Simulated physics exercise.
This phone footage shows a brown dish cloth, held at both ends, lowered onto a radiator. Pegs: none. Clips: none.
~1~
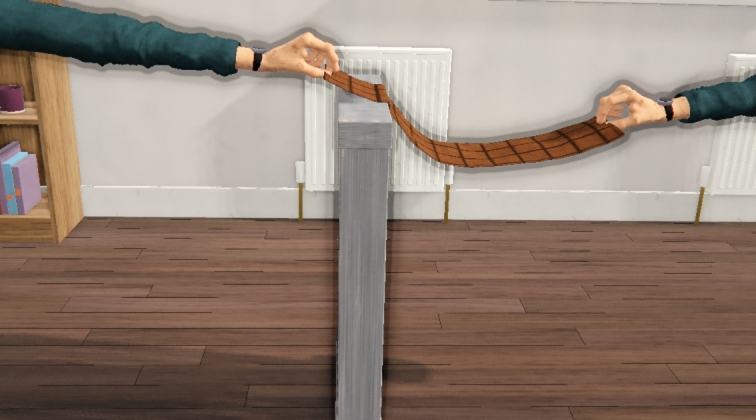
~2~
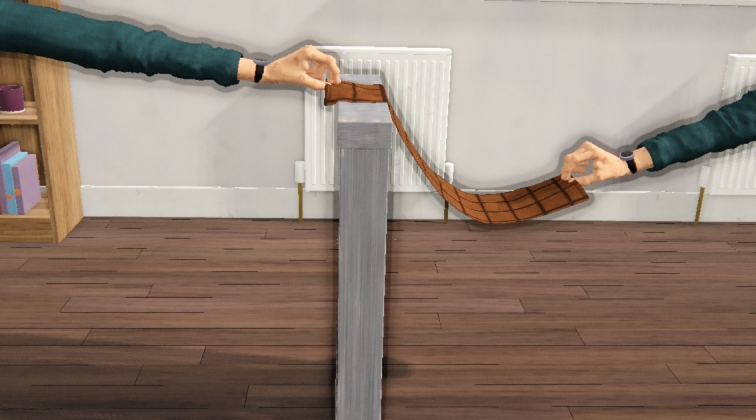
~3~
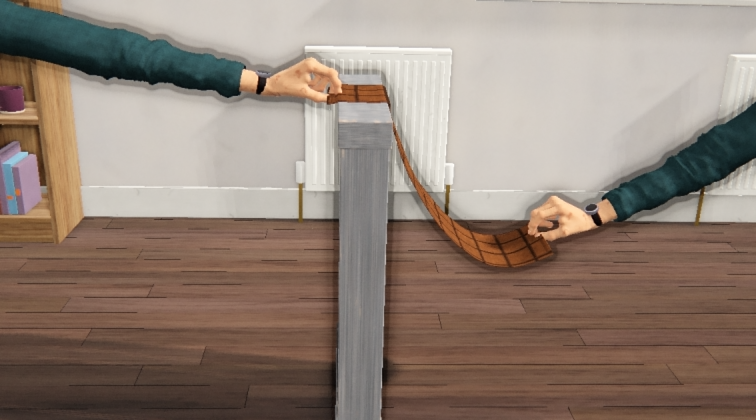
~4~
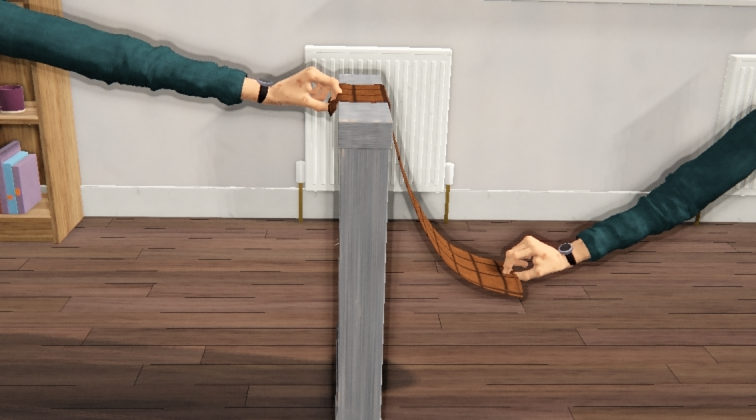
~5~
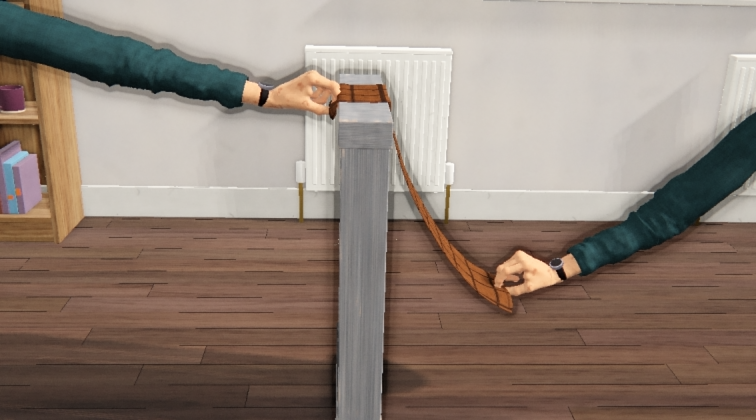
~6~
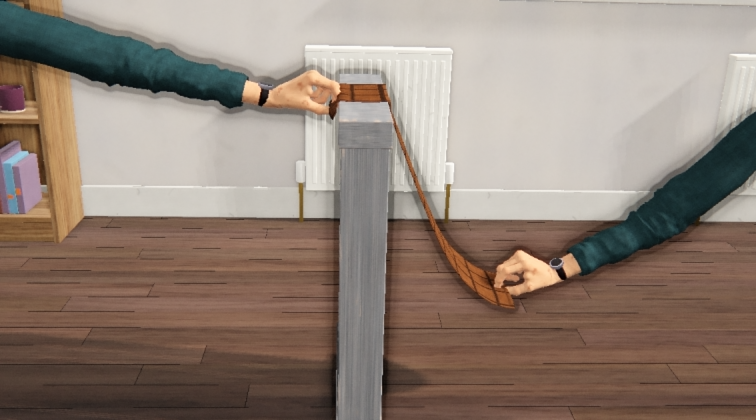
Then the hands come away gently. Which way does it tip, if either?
Right.
Then, 0.38 s later than the last view, dish cloth clear of the top and falling near (423, 323).
Then, 0.64 s later than the last view, dish cloth in a heap on the floor.
Finally, dish cloth in a heap on the floor. The brown dish cloth goes down on the right side.
